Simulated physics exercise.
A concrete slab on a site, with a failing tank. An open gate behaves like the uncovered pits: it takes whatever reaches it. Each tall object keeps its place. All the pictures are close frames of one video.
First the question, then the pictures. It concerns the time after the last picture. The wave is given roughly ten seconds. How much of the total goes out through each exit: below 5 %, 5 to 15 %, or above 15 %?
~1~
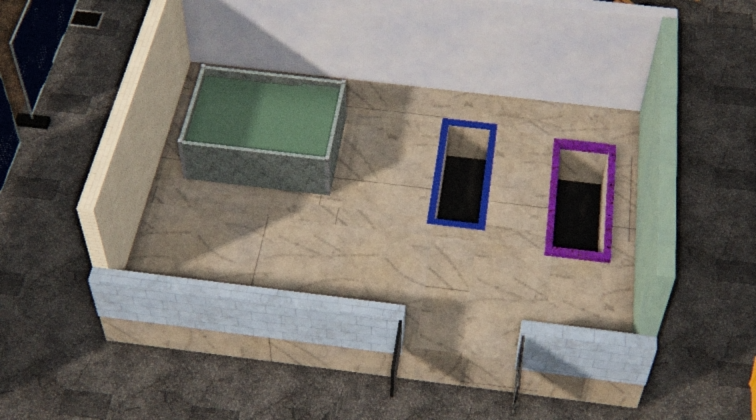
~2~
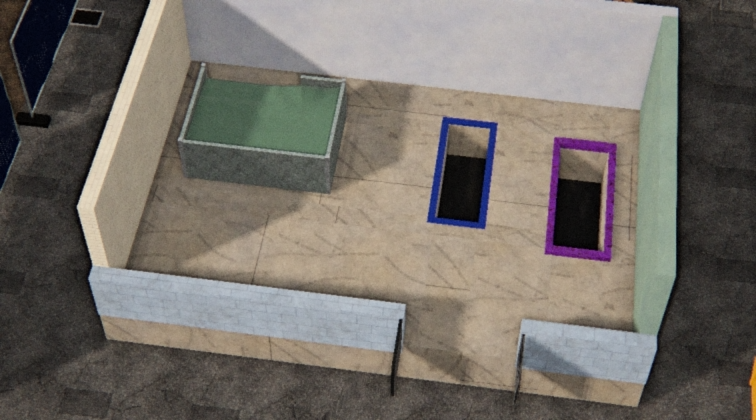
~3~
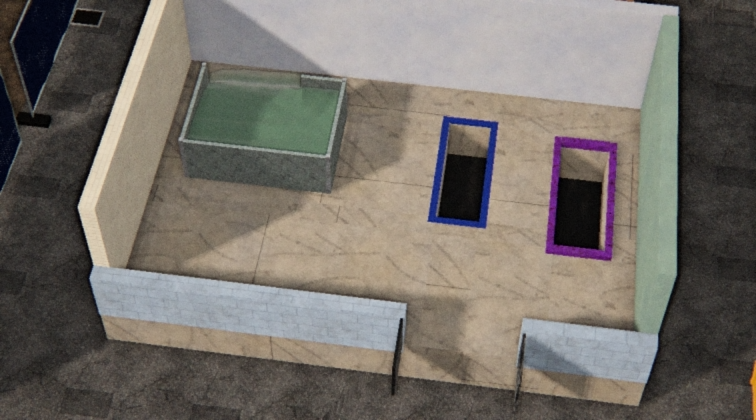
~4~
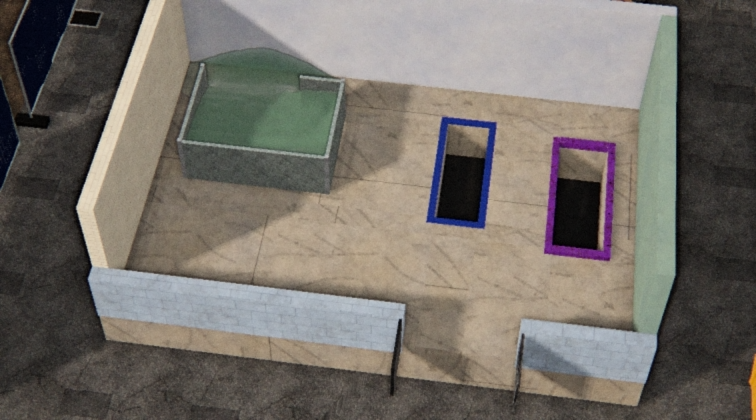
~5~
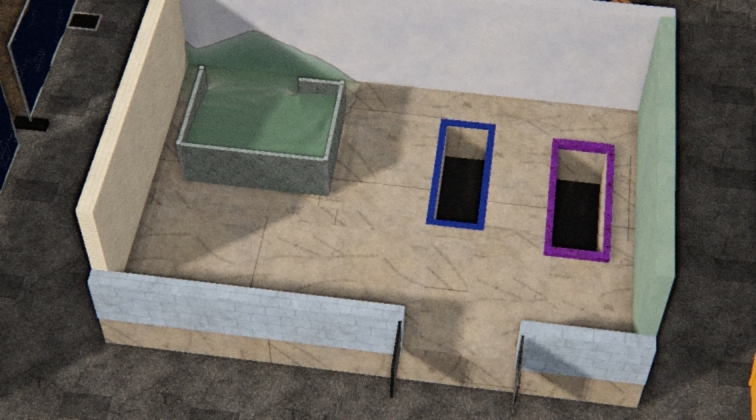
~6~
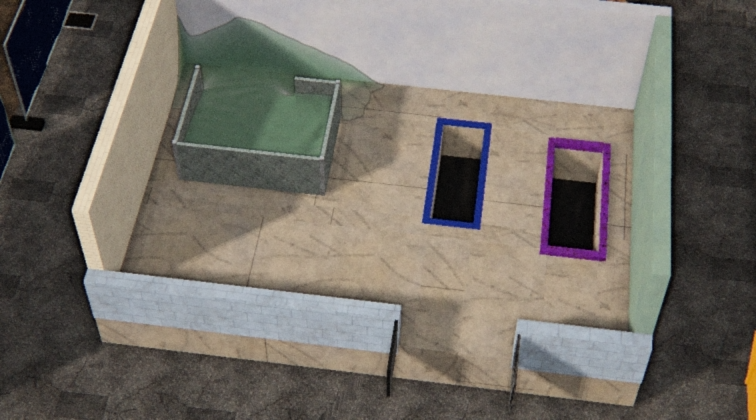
My prediction: The gate gets shy of five per cent; the blue pit gets in excess of fifteen per cent; the purple pit gets shy of five per cent.
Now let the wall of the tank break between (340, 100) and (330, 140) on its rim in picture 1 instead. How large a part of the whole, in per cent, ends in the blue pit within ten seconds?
Roughly 60 per cent goes to the blue pit.
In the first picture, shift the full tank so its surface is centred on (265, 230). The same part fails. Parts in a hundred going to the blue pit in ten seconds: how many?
I'd put the blue pit at 35 % of the whole.
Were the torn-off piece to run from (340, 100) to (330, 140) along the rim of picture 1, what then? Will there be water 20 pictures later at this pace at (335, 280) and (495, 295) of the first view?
In order, I'd call them parched and drenched.
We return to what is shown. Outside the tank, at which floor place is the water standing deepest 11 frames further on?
Close to (113, 298), I'd say.
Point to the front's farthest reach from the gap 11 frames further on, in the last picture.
I'd say near (586, 112).
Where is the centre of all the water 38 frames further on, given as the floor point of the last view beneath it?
Around (324, 171).
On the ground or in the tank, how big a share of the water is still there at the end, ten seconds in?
I'd say roughly 66 percent.
A moment on, water covers 20 % of the floor; the gate 0 %, the blue pit 0 %, the purple pit 0 %.
Next, water covers 35 % of the floor; the gate 0 %, the blue pit 4 %, the purple pit 0 %.
Then, water covers 50 % of the floor; the gate 0 %, the blue pit 10 %, the purple pit 0 %.
Later, water covers 90 % of the floor; the gate 0 %, the blue pit 18 %, the purple pit 1 %.
In the end, water covers 95 % of the floor; the gate 2 %, the blue pit 30 %, the purple pit 1 %.
